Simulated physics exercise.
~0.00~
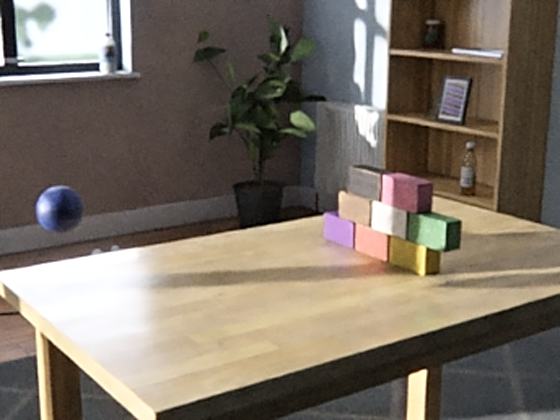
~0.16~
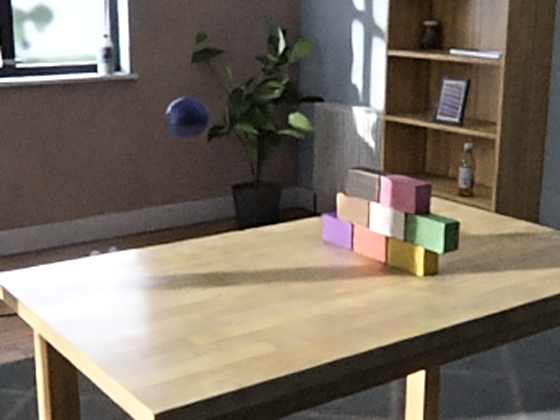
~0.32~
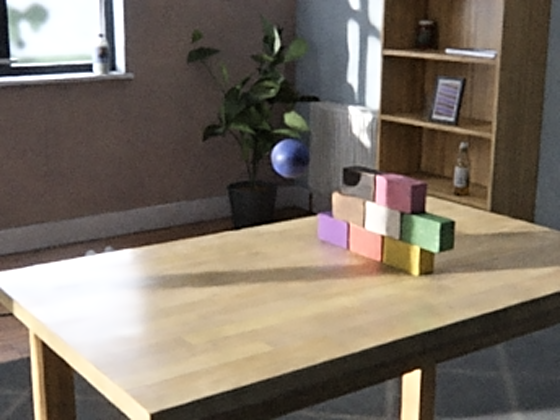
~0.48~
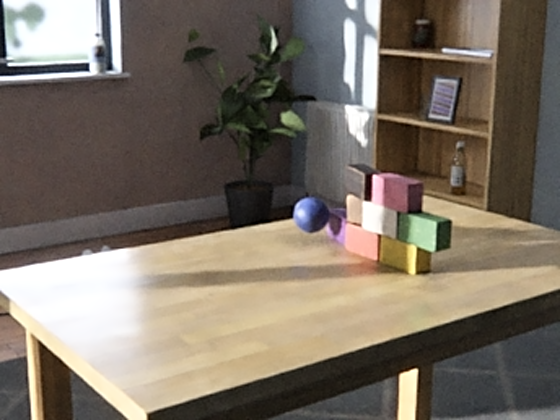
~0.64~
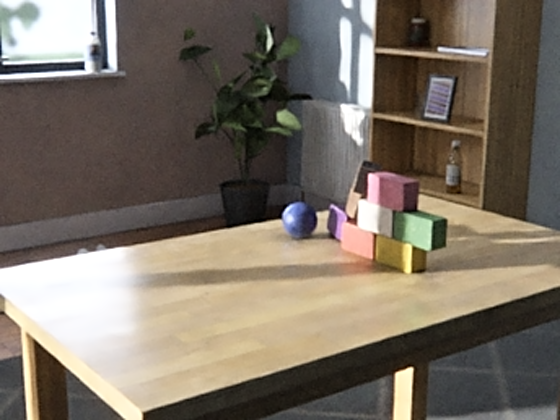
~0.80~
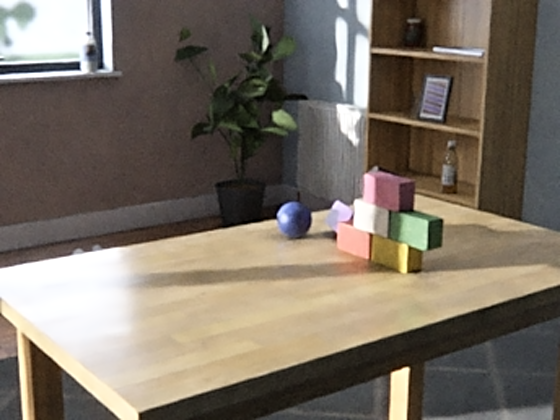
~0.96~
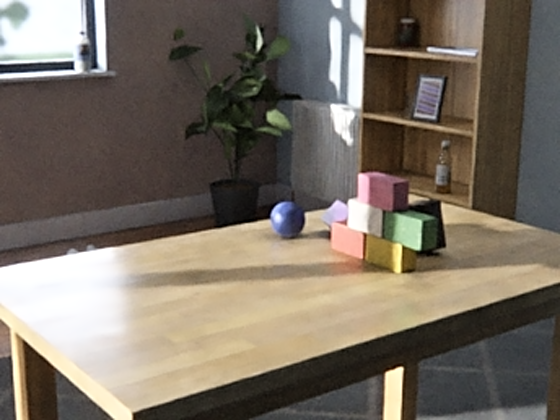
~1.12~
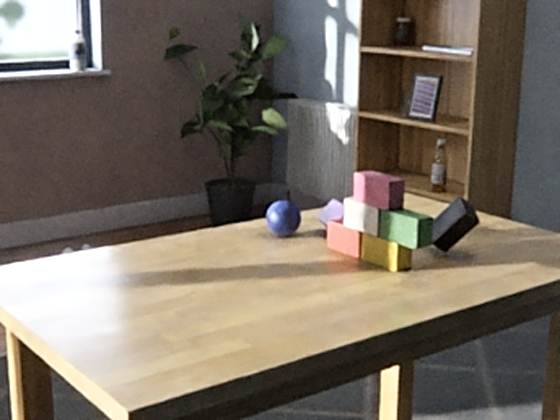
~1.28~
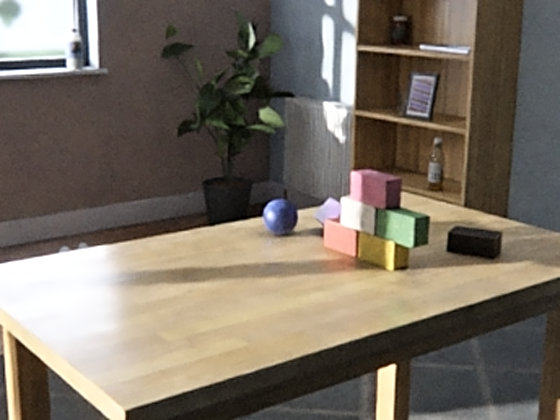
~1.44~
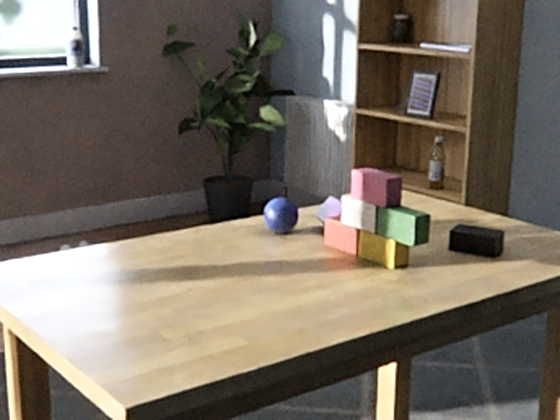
A blue ball flies in from the left and hits the left side of a small pile of coloured blocks on a wooden table, then settles beside it; the purple block tips, the brown block drops from view, and the black block tumbles behind to rest at right, while the others stay stacked.
